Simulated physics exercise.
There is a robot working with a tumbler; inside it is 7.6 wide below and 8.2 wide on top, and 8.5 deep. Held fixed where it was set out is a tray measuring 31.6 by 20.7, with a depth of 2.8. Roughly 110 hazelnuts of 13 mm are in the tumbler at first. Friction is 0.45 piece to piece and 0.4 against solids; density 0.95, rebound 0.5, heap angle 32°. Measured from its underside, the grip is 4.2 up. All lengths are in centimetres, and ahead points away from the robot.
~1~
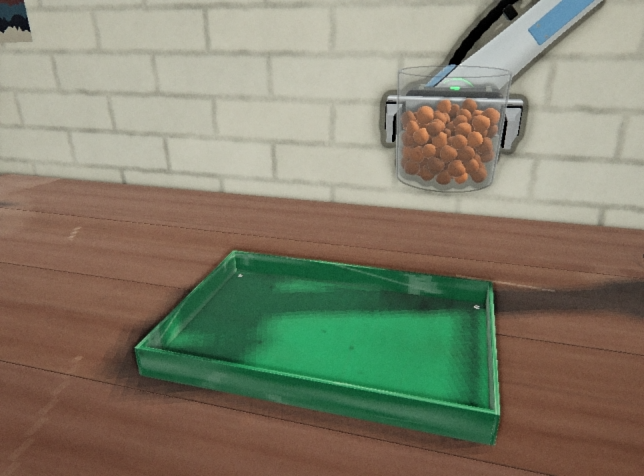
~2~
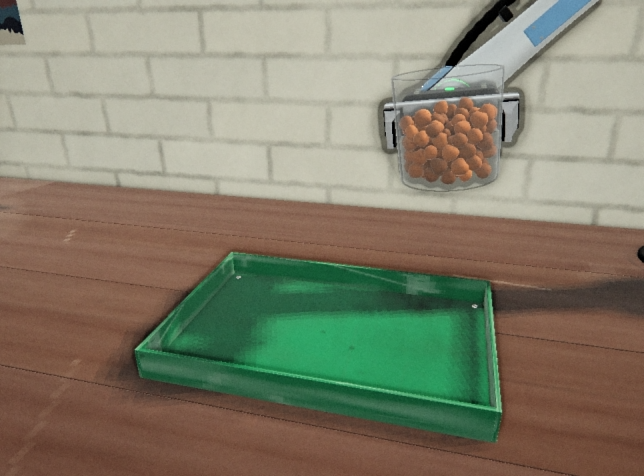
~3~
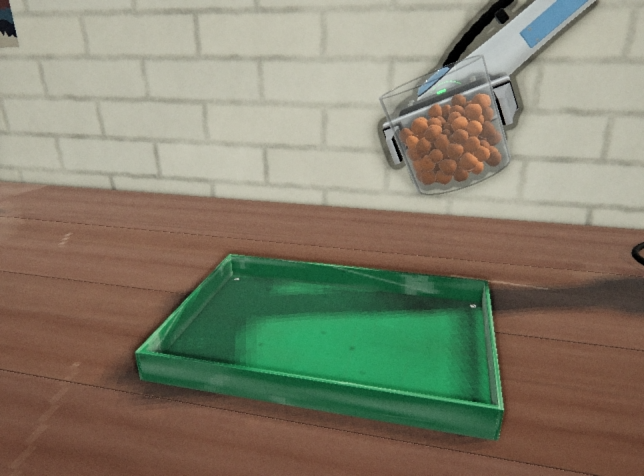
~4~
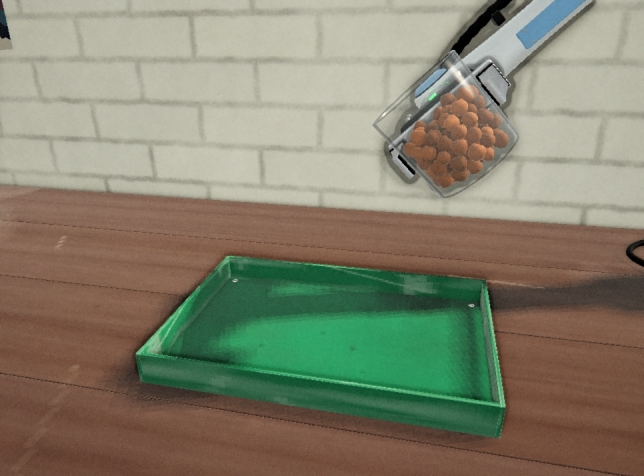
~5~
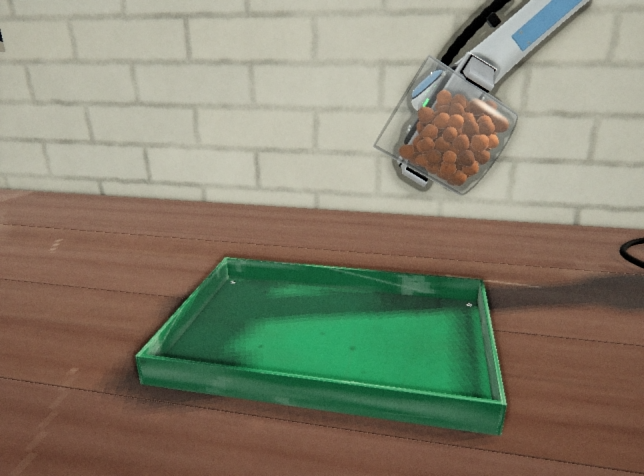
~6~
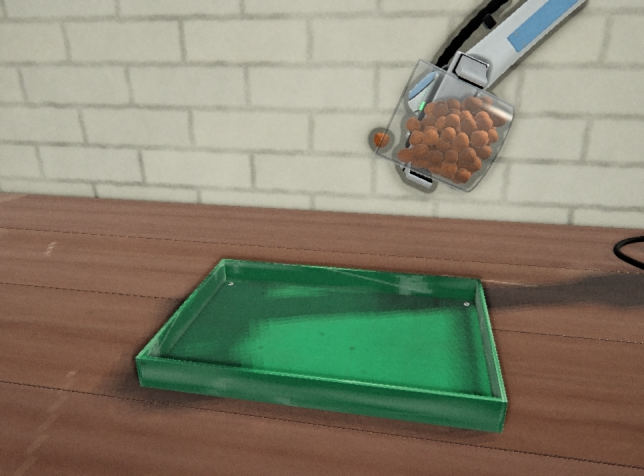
The clip shows a robot arm holding a clear tumbler of round brown nuts above a green tray on a wooden table, gradually tilting it to the left until one nut is at the rim, apart from the rest.
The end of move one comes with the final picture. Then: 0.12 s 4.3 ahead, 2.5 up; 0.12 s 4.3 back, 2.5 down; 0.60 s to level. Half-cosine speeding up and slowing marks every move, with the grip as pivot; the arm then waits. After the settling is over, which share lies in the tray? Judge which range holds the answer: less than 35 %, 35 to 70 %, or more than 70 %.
The range is 35 to 70 %.
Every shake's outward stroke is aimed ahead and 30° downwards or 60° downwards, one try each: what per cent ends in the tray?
It comes to around 10 per cent on the first try and around 0 per cent on the second.
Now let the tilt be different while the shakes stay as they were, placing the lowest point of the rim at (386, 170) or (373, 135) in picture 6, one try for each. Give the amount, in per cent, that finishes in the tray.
Roughly 90 and 25 percent.
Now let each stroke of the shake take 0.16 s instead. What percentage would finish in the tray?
It would be some 20 %.
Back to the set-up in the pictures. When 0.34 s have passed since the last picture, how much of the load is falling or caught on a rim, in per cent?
Roughly 29 per cent.
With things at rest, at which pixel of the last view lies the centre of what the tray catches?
Near (275, 316).
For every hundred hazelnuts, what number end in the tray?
Estimate: Roughly 45 %.
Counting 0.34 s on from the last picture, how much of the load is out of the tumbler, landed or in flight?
Near 45 per cent so far.
Then, 0.34 s later, tilted 63° forward, highest piece 23 above the table; 60 in the tumbler, 19 in the tray, 33 in flight or on a rim.
Then, 0.67 s later, tilted 12° forward, highest piece 25 above the table; 58 in the tumbler, 53 in the tray, 1 on the table or floor.
Then, 1.04 s later, level, highest piece 24 above the table; 58 in the tumbler, 53 in the tray, 1 on the table or floor.
Then, 2.09 s later, level, highest piece 24 above the table; 58 in the tumbler, 53 in the tray, 1 on the table or floor.
At rest, 58 in the tumbler, 53 in the tray, 1 on the table or floor. That is 47 % in the tray.
